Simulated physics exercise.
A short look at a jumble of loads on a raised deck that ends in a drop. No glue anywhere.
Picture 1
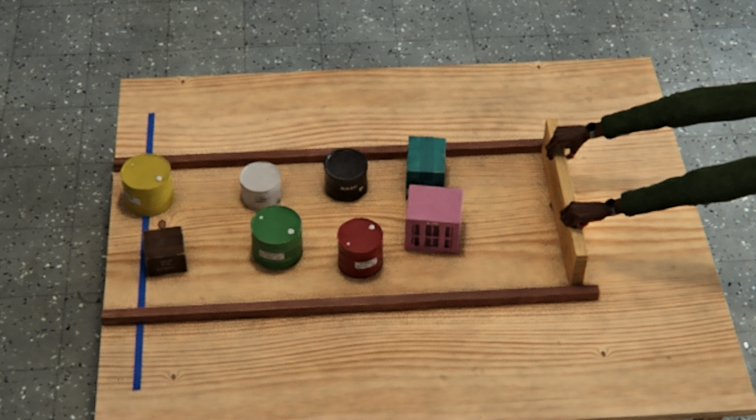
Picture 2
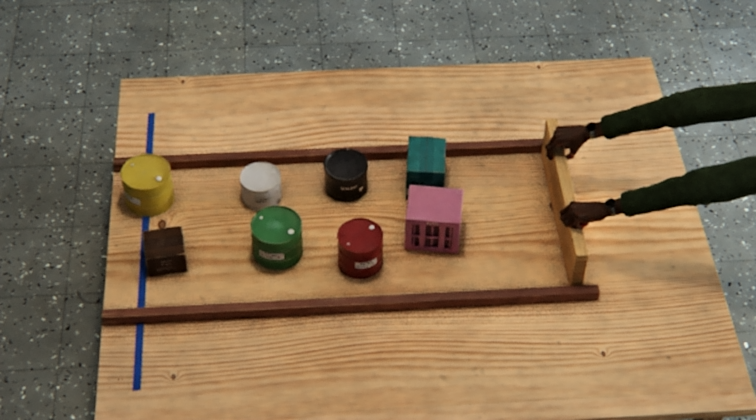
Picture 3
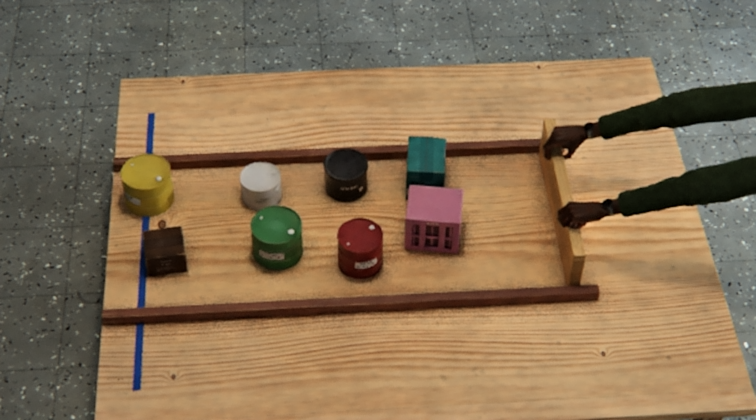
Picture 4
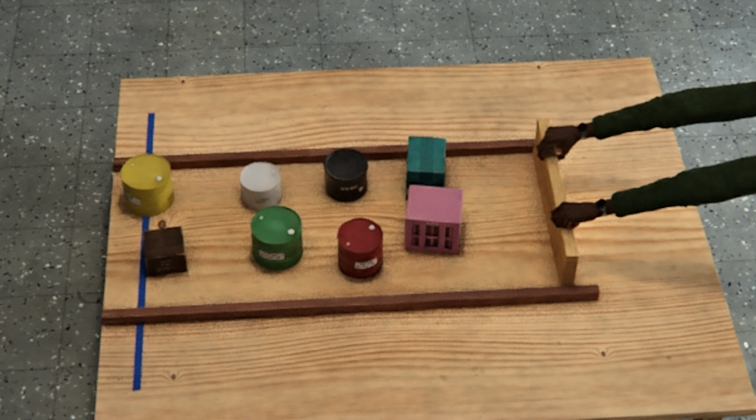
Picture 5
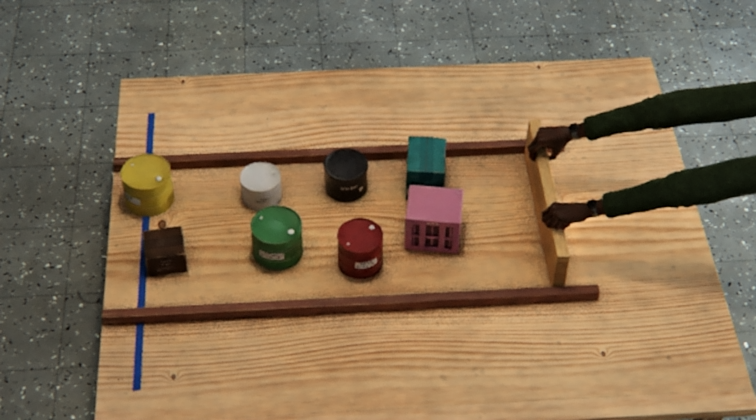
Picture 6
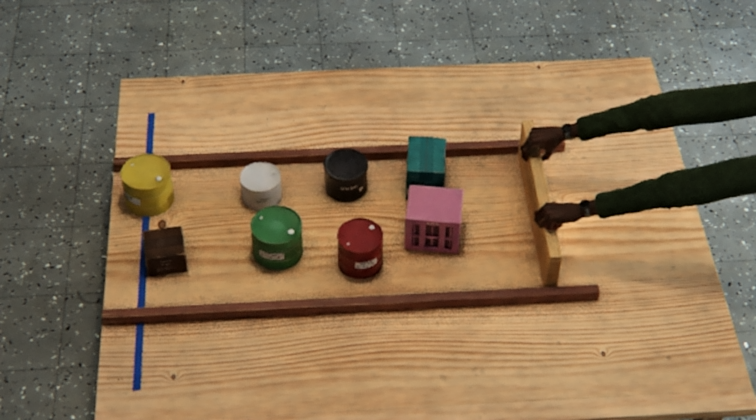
To begin with, two hands hold a wooden plank upright at the right end of two rails, with canisters, boxes and a pink crate spread out to its left. The hands then slide the plank slightly left along the rails, while the other objects stay still, untouched.
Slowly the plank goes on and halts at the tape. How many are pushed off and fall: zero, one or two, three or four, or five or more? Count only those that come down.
The number that fall off is five or more.
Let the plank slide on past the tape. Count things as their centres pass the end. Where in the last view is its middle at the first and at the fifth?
Its middle is around (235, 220) and later (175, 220).
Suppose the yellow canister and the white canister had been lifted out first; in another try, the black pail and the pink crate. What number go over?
First 3, then 3.
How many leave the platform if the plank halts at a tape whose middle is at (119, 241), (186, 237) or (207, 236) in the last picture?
The counts: 8, 3 and 2.
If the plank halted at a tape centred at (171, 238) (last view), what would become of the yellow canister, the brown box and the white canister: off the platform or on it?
The yellow canister tumbles off; the brown box goes over; the white canister goes over.
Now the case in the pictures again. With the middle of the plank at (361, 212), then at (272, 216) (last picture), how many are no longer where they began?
6 and 8.
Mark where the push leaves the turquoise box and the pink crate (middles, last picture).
About (126, 183), and the other about (115, 237).
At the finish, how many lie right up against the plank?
It touches 3.
Soon after, none off yet; yellow canister at rest near (148, 185); brown box at rest near (165, 251); white canister at rest near (261, 186).
At rest, the number that fall off is five or more; fallen, black pail, green canister, white canister, brown box and yellow canister.
